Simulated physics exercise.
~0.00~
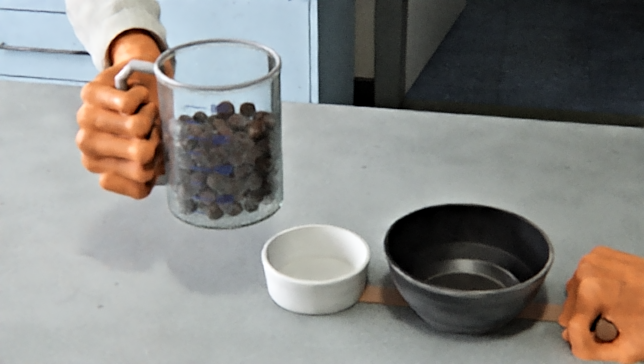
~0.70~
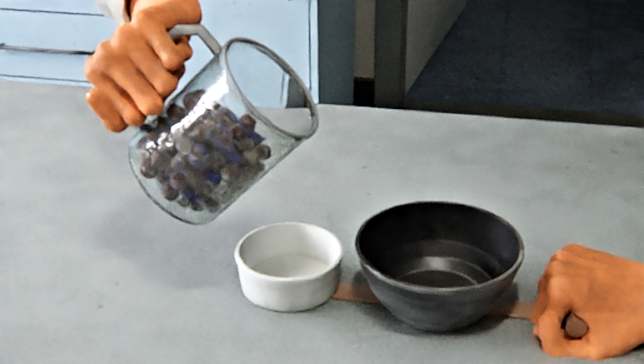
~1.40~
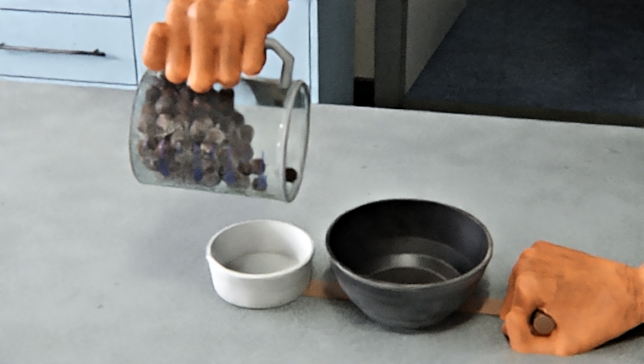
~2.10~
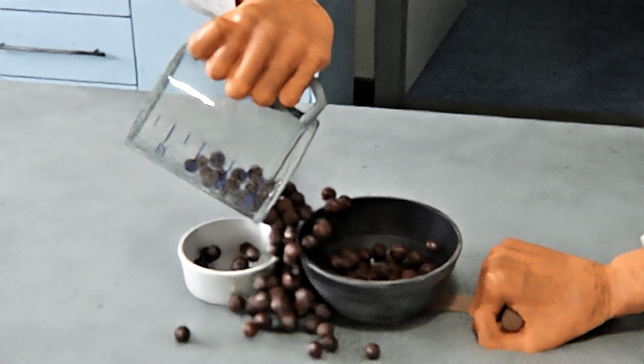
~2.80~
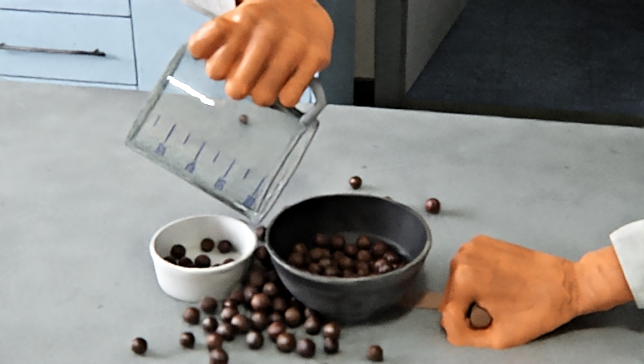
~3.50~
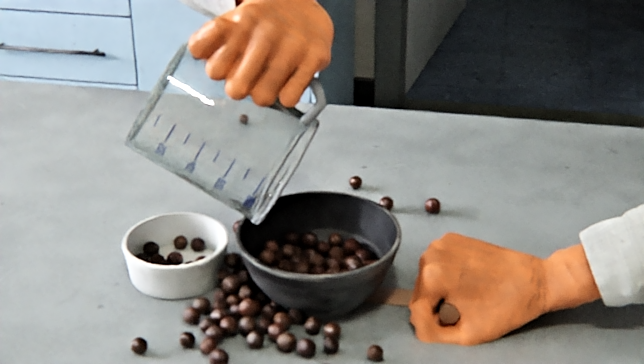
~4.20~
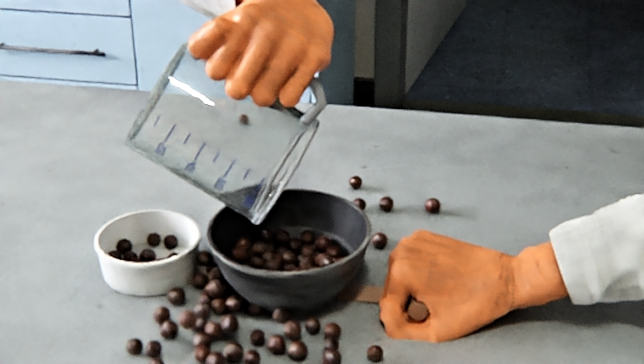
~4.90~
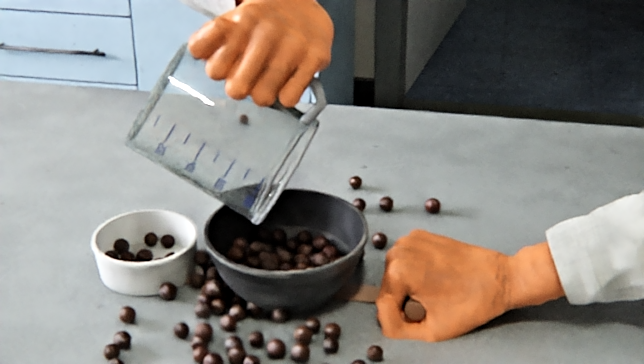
A clear glass jug of dark chocolate balls is held by a hand above a grey counter, seen from slightly above, with pale blue drawers behind. Below it, a small white dish and a larger black bowl, joined by a strip, slide left as a second hand at the right moves with them. The jug tips over to the right, and the balls pour out over both vessels and the counter. The dish and bowl slide further left, then stop. The jug stays tilted, nearly empty, with many balls in the bowl, a few in the dish, and most scattered on the counter.
